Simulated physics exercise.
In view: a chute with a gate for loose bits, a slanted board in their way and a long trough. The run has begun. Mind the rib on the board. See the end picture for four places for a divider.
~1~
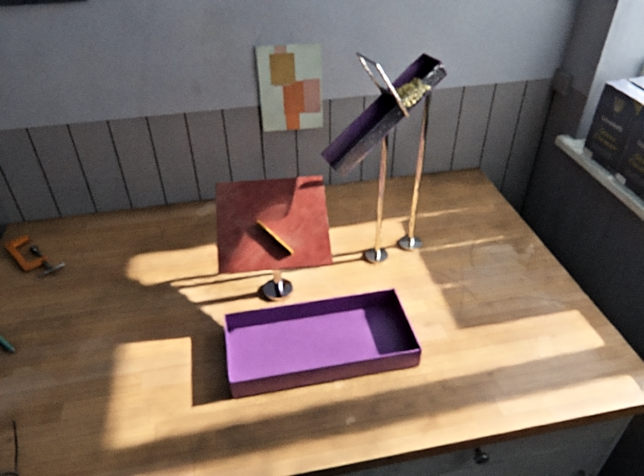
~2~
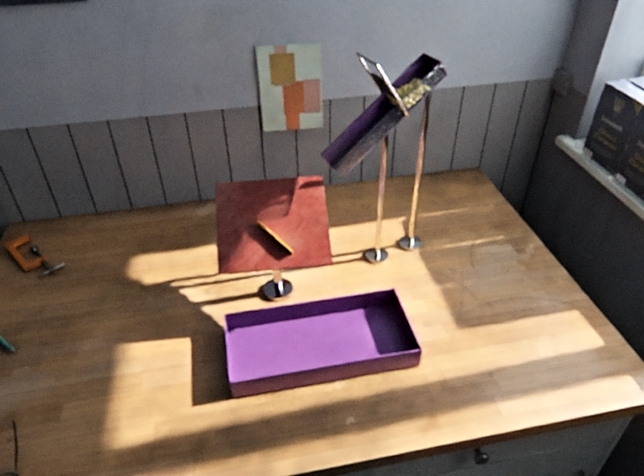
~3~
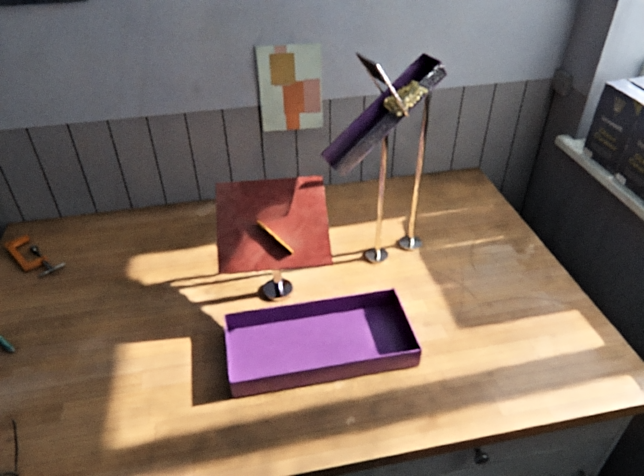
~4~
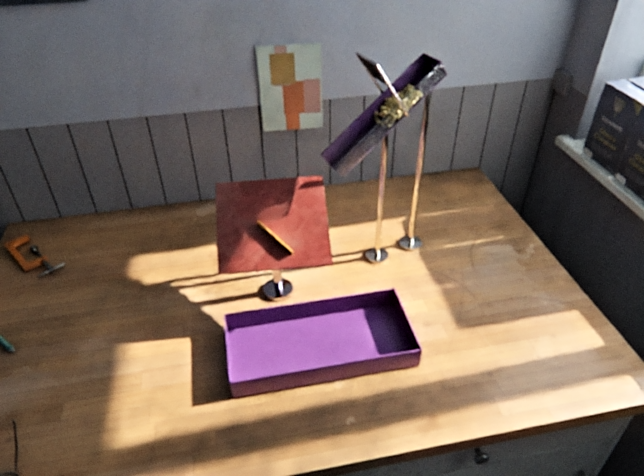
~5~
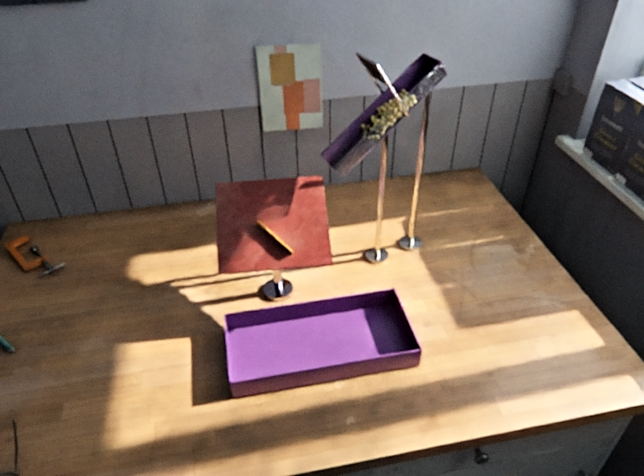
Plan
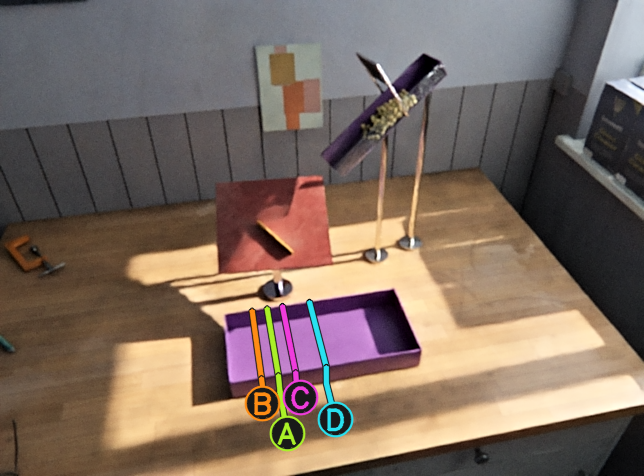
A long purple trough sat on a wooden desk near a slanted reddish board with a rib, while the raised chute's gate swung up and pale beans slid partway down toward the lower left.
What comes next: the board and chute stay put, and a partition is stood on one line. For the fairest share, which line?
Take D.
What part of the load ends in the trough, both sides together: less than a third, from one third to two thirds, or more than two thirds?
It is more than two thirds.
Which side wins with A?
More lands on the right.
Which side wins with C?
The right side.
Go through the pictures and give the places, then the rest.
Load behind the gate at (407, 93), soya beans; lip of the chute at (336, 171), sloping gently, in the first picture.
Middle of the board at (273, 222), tilted gently; middle of its low edge at (276, 269); of its high edge at (269, 179), in the second picture.
Front corners of the trough at (230, 382) and (422, 349), empty; front of the load at (393, 111), in the third picture.
Middle of the load at (399, 106); its front at (379, 122), about a quarter of the way to the lip; rib from (258, 220) to (292, 251), in the fourth picture.
Middle of the load at (390, 110); its front at (365, 137), about half of the way to the lip, in the fifth picture.
On the marked copy, line A crosses the front rim at (278, 374); line B crosses the front rim at (261, 377); line C crosses the front rim at (295, 371); line D crosses the front rim at (326, 366).
For line A, of what is caught, a small part on the left of the divider, nearly all on the right.
For line B, of what is caught, a stray few on the left of the divider, nearly all on the right.
For line C, of what is caught, a small part on the left of the divider, nearly all on the right.
For line D, of what is caught, about a third on the left of the divider, about two thirds on the right.
